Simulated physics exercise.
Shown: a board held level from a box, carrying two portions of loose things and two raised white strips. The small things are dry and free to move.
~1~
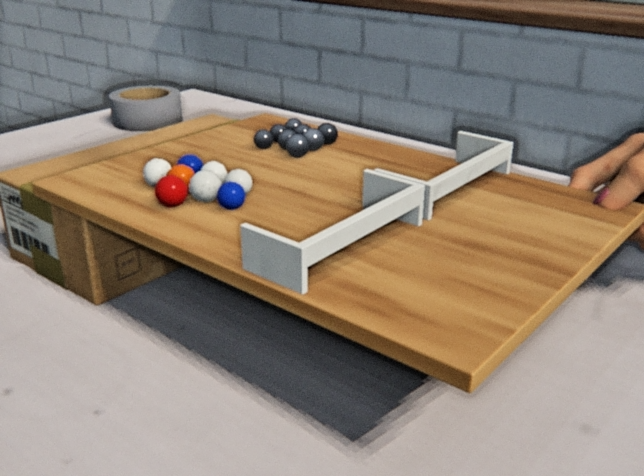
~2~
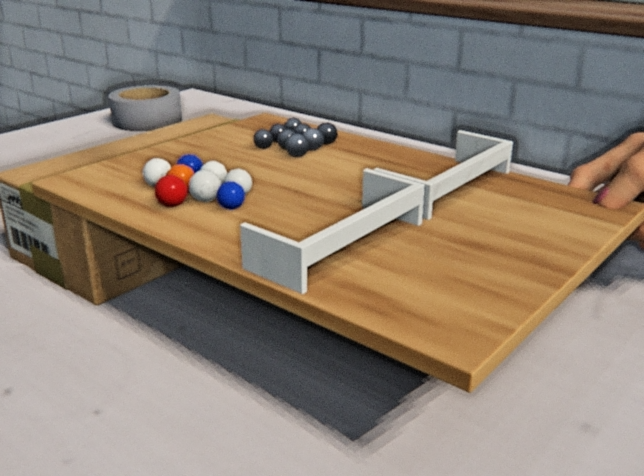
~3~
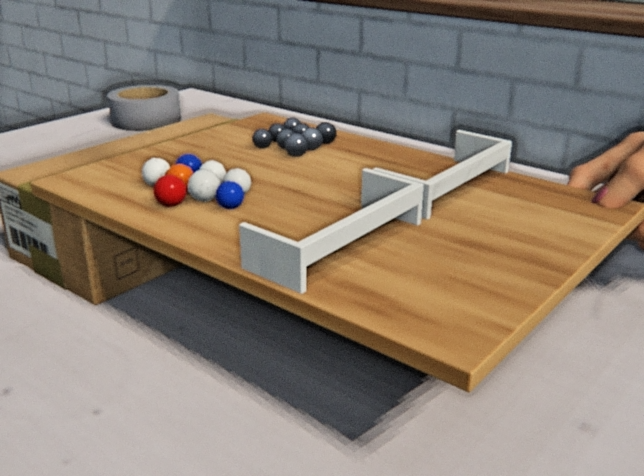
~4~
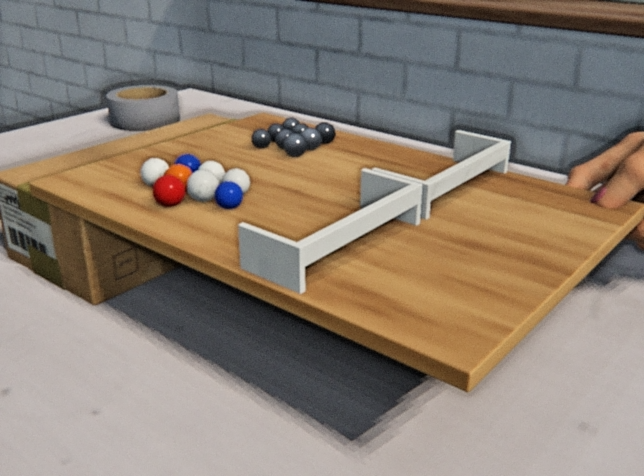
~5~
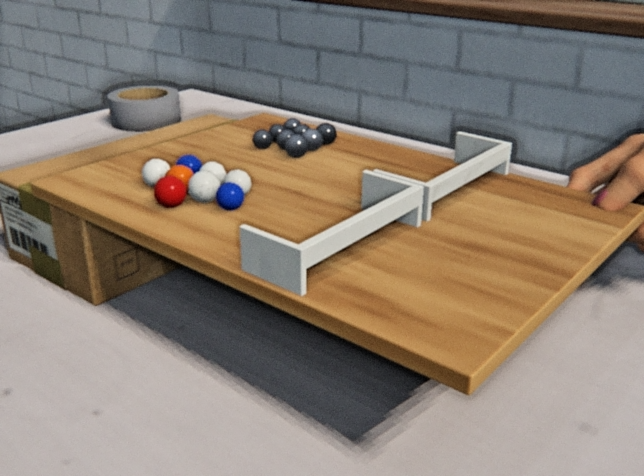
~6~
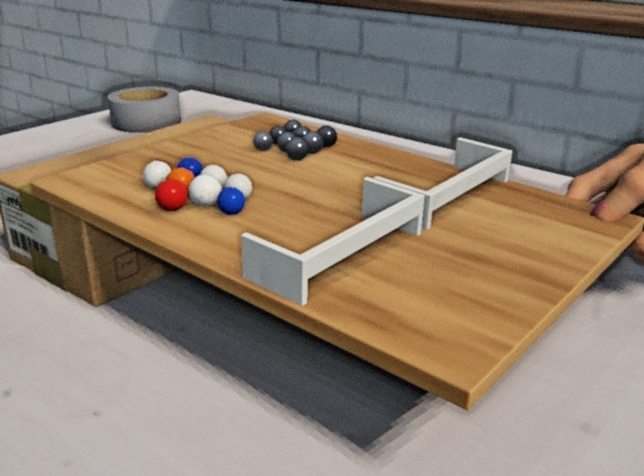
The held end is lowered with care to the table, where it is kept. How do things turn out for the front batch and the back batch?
One by one: The front batch will most likely be blocked by the barrier, the back batch will most likely be blocked by the barrier.
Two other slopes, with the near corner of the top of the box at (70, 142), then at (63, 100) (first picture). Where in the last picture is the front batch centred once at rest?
The middle should sit around (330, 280) in the first case and around (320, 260) in the second.
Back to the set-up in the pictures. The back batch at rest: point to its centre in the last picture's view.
The centre settles at about (451, 233).
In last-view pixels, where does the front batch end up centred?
Its centre ends up around (337, 305).
Then, 0.44 s on from there, board sloping at 11°; front batch on its way down; back batch on its way down.
Then, 0.82 s on from there, board resting at 15°; front batch has reached its gate; back batch has reached its gate.
In the end, board resting at 15°; front batch gathered behind its gate; back batch gathered behind its gate.
